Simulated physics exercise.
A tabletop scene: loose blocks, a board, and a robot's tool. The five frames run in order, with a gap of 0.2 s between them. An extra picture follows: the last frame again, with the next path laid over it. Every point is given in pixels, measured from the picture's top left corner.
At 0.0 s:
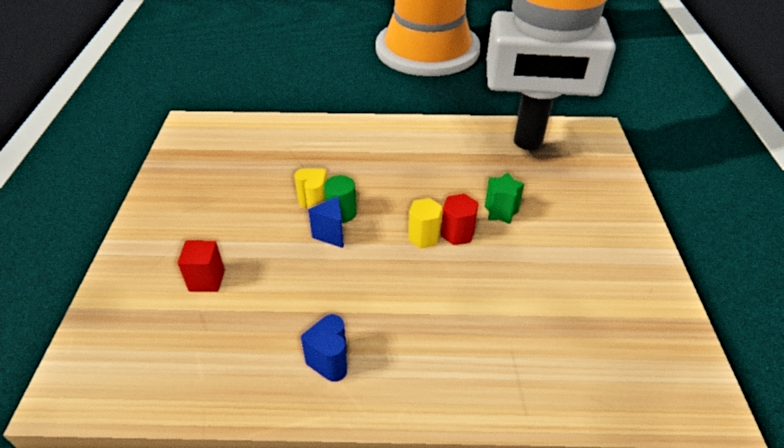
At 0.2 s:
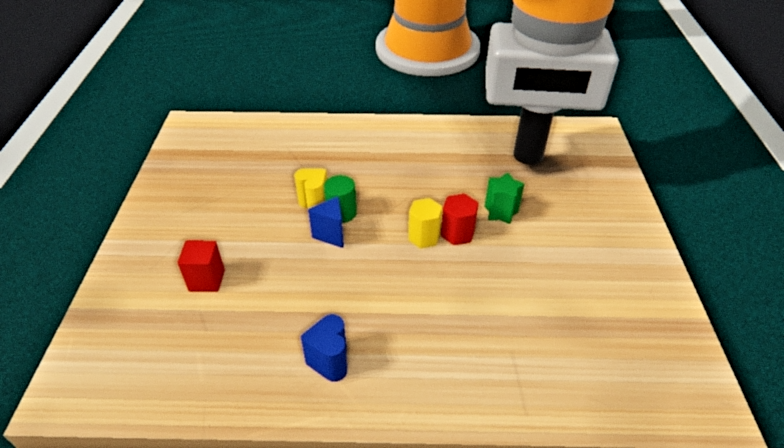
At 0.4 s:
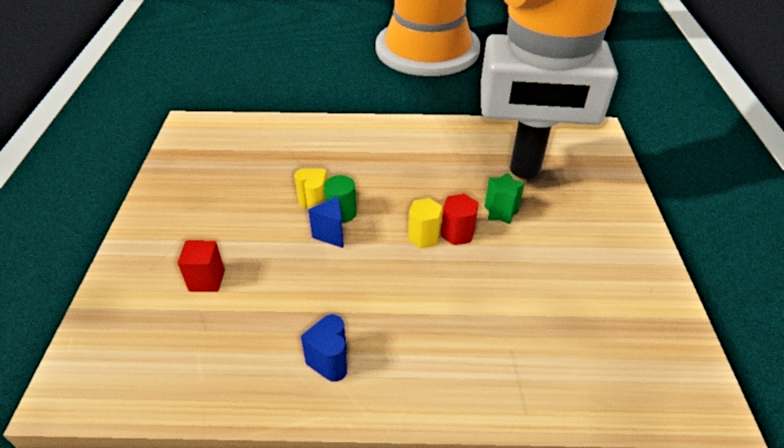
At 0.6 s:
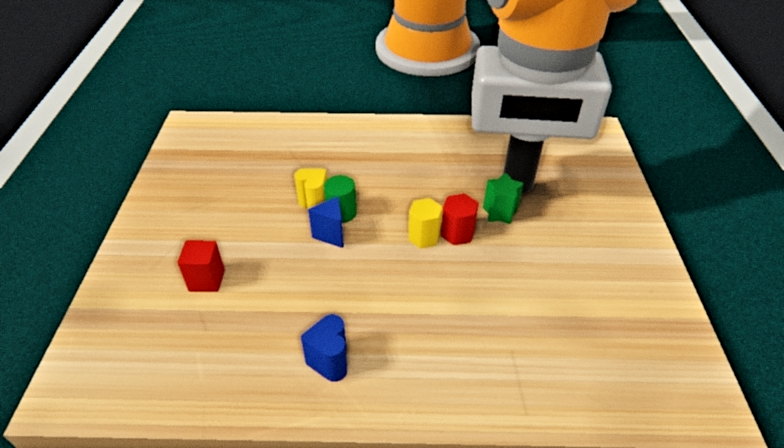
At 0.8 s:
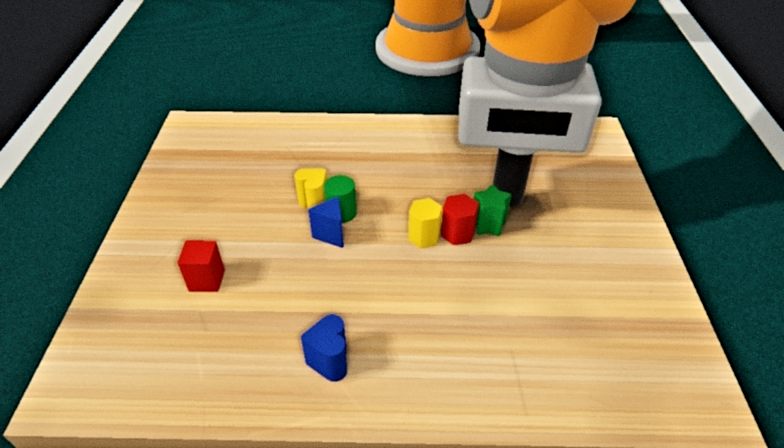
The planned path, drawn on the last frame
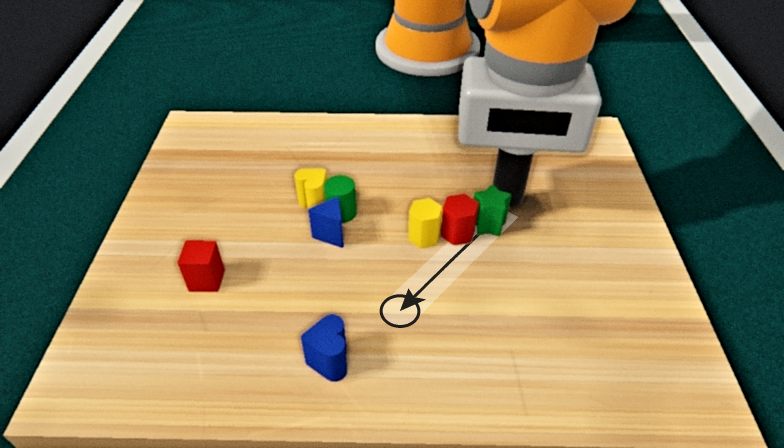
The robot arm moved its black tool down from the back right of the wooden board, then nudged the green star slightly left and forward, beside the red block, while the other blocks stayed still.
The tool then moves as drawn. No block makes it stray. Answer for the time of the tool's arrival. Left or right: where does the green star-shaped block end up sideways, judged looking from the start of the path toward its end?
It slides leftward.
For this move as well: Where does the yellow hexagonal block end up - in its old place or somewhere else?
Displaced.
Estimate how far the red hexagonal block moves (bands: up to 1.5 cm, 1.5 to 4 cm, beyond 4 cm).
The answer is over 4 cm.
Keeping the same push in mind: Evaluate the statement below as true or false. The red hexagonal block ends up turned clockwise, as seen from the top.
Answer: True.
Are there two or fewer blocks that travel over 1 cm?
No, that is not what happens.
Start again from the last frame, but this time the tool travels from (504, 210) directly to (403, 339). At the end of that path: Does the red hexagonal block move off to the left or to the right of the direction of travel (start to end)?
It moves over to the right.
The line goes in a line from (504, 210) to (400, 311).
On the path given first. One third of the way, tool (475, 226); yellow hexagonal block (410, 210), turned 25° clockwise; red hexagonal block (426, 232), turned 30° clockwise; green star-shaped block (462, 230).
Two thirds of the way, tool (440, 260); yellow hexagonal block (410, 210), turned 25° clockwise; red hexagonal block (403, 243), turned 80° clockwise; green star-shaped block (434, 270), turned 25° anticlockwise.
At the end, tool (400, 298); blue heart unmoved; yellow hexagonal block (410, 210), turned 25° clockwise; red hexagonal block (387, 250), turned 140° clockwise; green star-shaped block (415, 310), turned 65° anticlockwise.
